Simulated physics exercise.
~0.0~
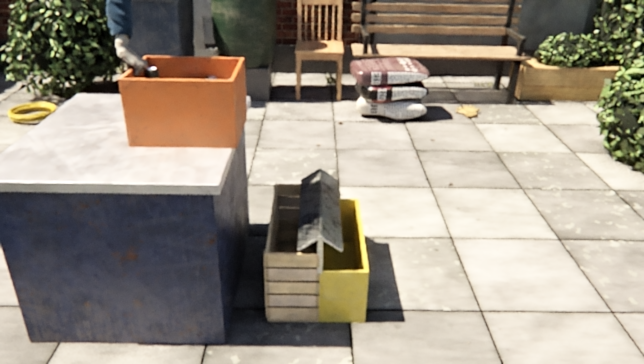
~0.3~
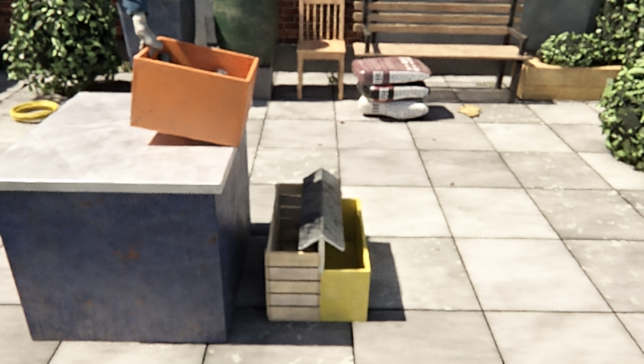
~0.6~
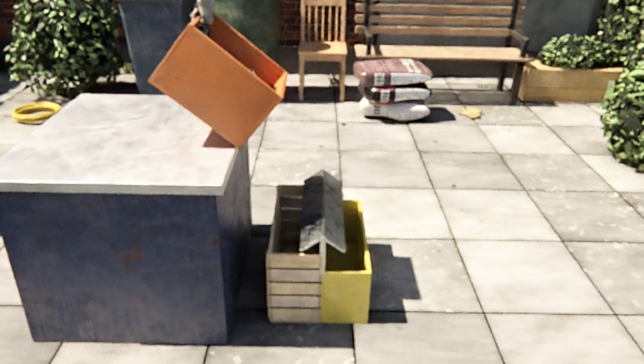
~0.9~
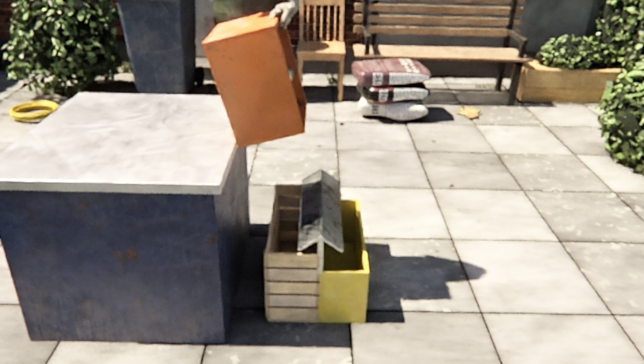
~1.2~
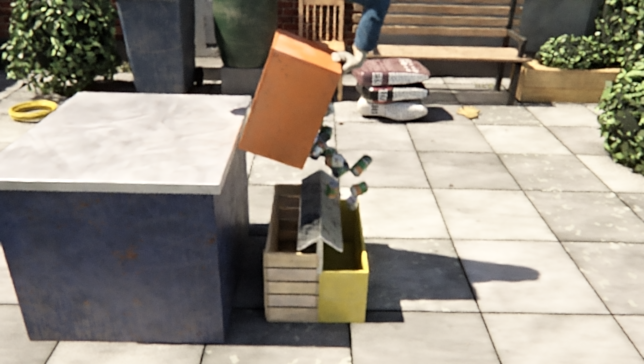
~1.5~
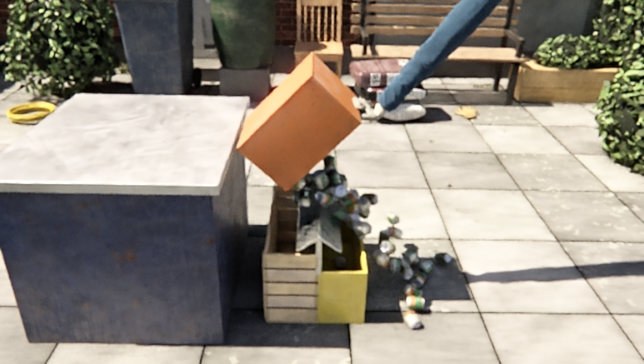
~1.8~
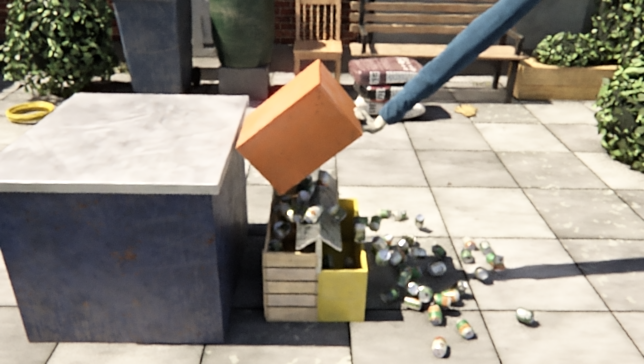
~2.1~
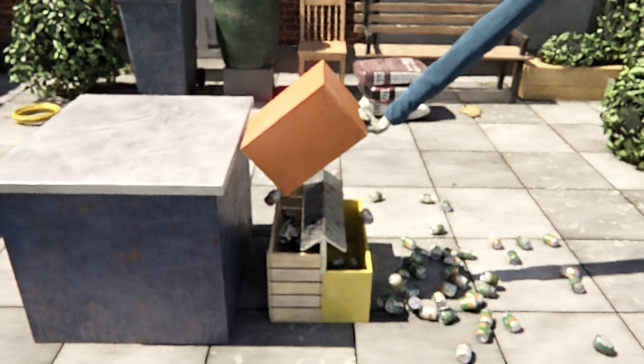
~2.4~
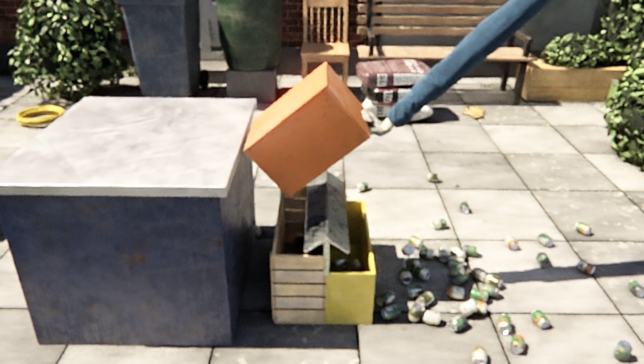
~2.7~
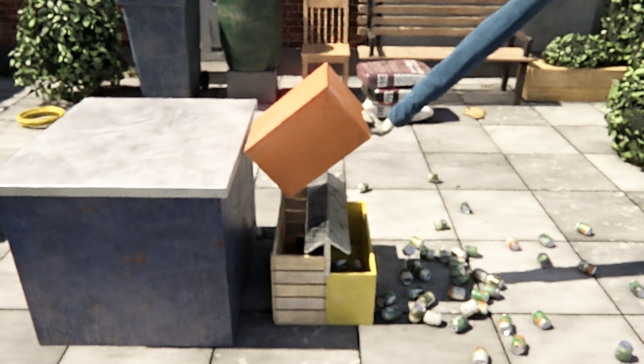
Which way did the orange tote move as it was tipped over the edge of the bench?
The orange tote moved to the right, swinging out past the edge of the bench as it tipped over.
